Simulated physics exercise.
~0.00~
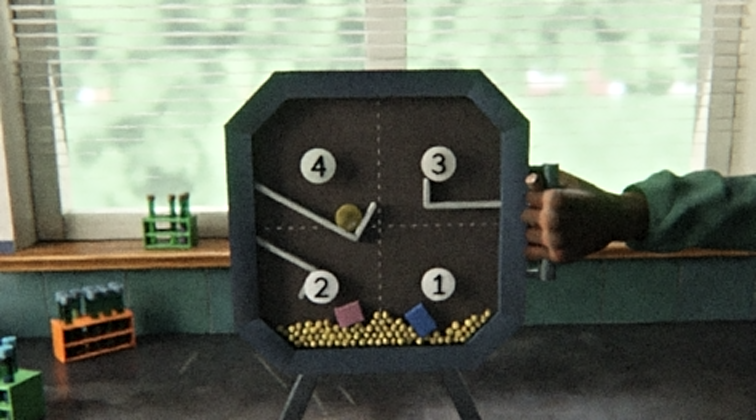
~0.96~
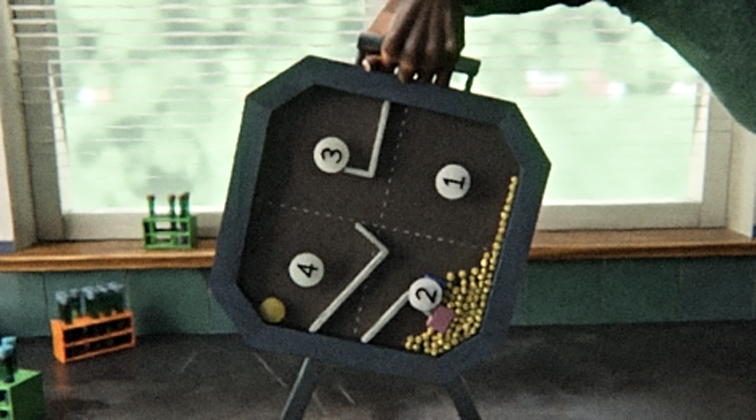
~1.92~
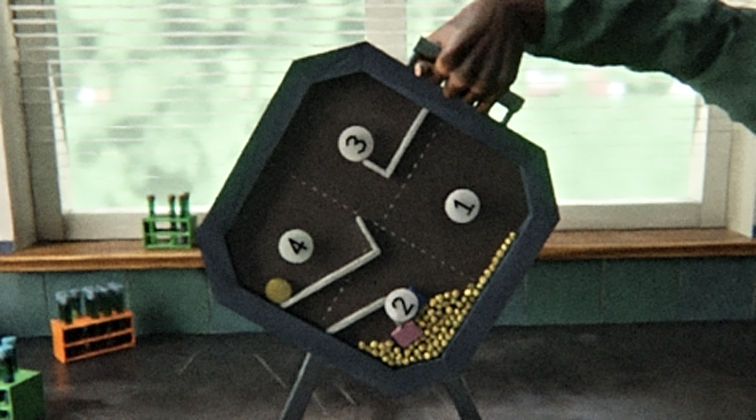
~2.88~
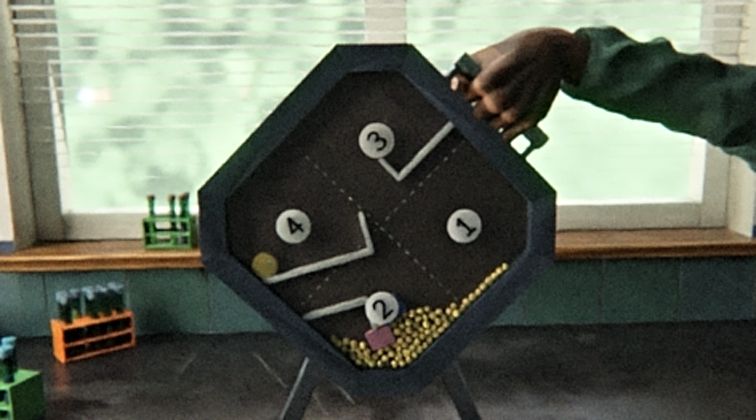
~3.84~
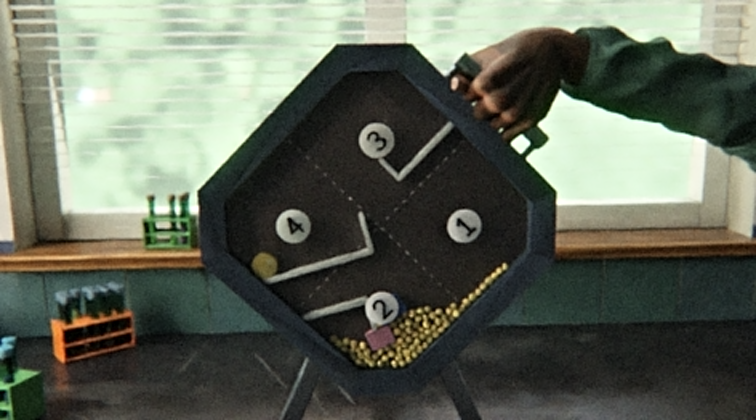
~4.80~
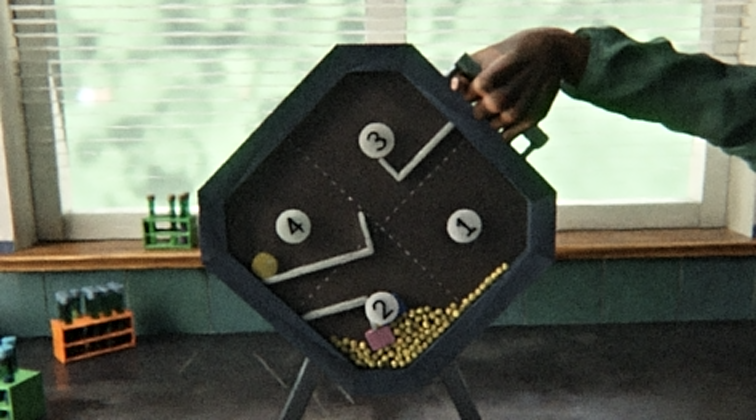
On a dark bench by a window, a hand turned a clear-fronted case of small yellow beans onto its side, then partway back, and the beans and blocks slid to the bottom while the yellow disc settled on a ledge at left.
